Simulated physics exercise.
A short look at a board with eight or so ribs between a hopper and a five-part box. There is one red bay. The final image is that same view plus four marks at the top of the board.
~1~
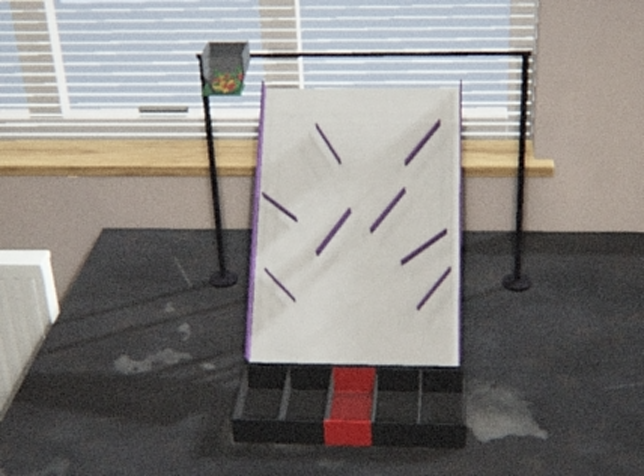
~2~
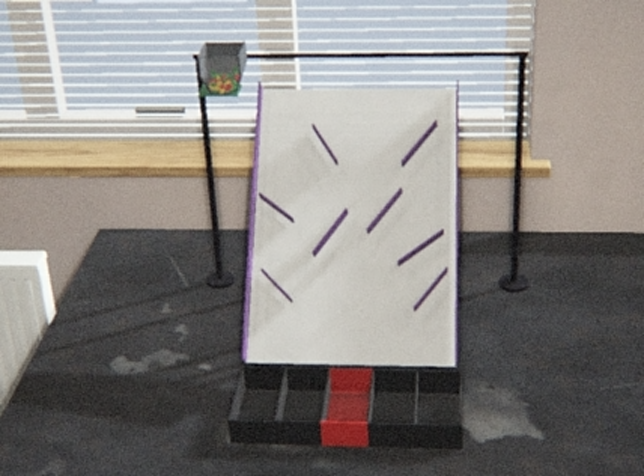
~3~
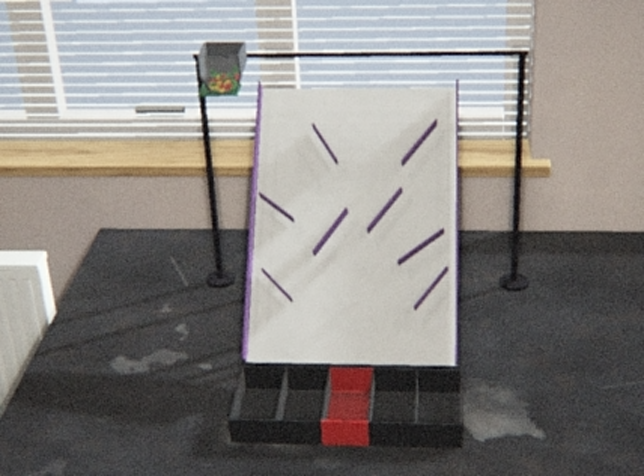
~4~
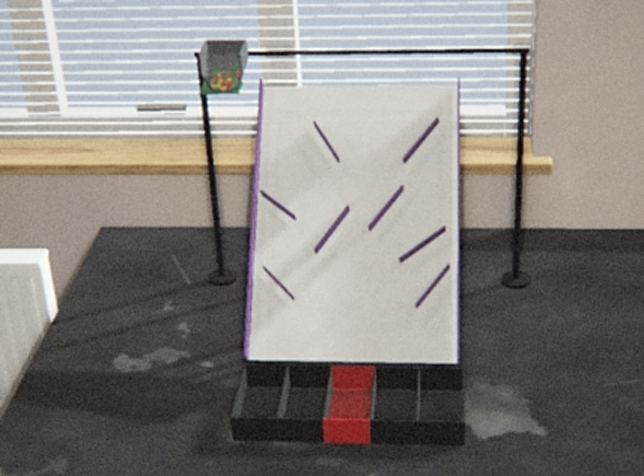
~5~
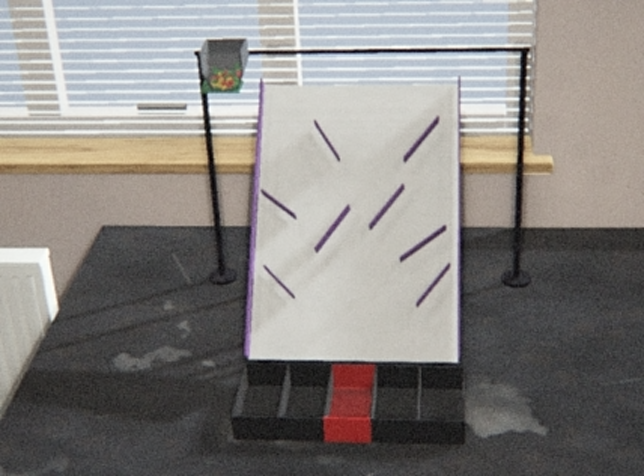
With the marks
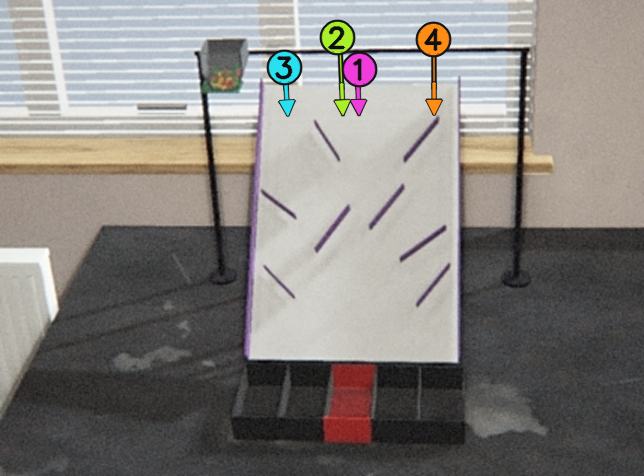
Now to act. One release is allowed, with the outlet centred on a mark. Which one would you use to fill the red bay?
2 beats the others.
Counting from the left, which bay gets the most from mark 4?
It is the second one.
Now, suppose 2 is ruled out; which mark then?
That would be 1.
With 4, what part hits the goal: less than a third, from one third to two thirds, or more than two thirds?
Less than a third.
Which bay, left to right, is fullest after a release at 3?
It is the second one.
On the marked copy, mark 1 meets the board at (358, 109); mark 2 meets the board at (342, 109); mark 3 meets the board at (287, 110); mark 4 meets the board at (434, 109).
For mark 1, close to half in the red bay, close to half in other bays.
For mark 2, close to two thirds in the red bay, close to a quarter in other bays, only a few held on the board.
For mark 3, a small share in the red bay, close to two thirds in other bays, close to a quarter held on the board.
For mark 4, close to a quarter in the red bay, close to two thirds in other bays, a small share held on the board.
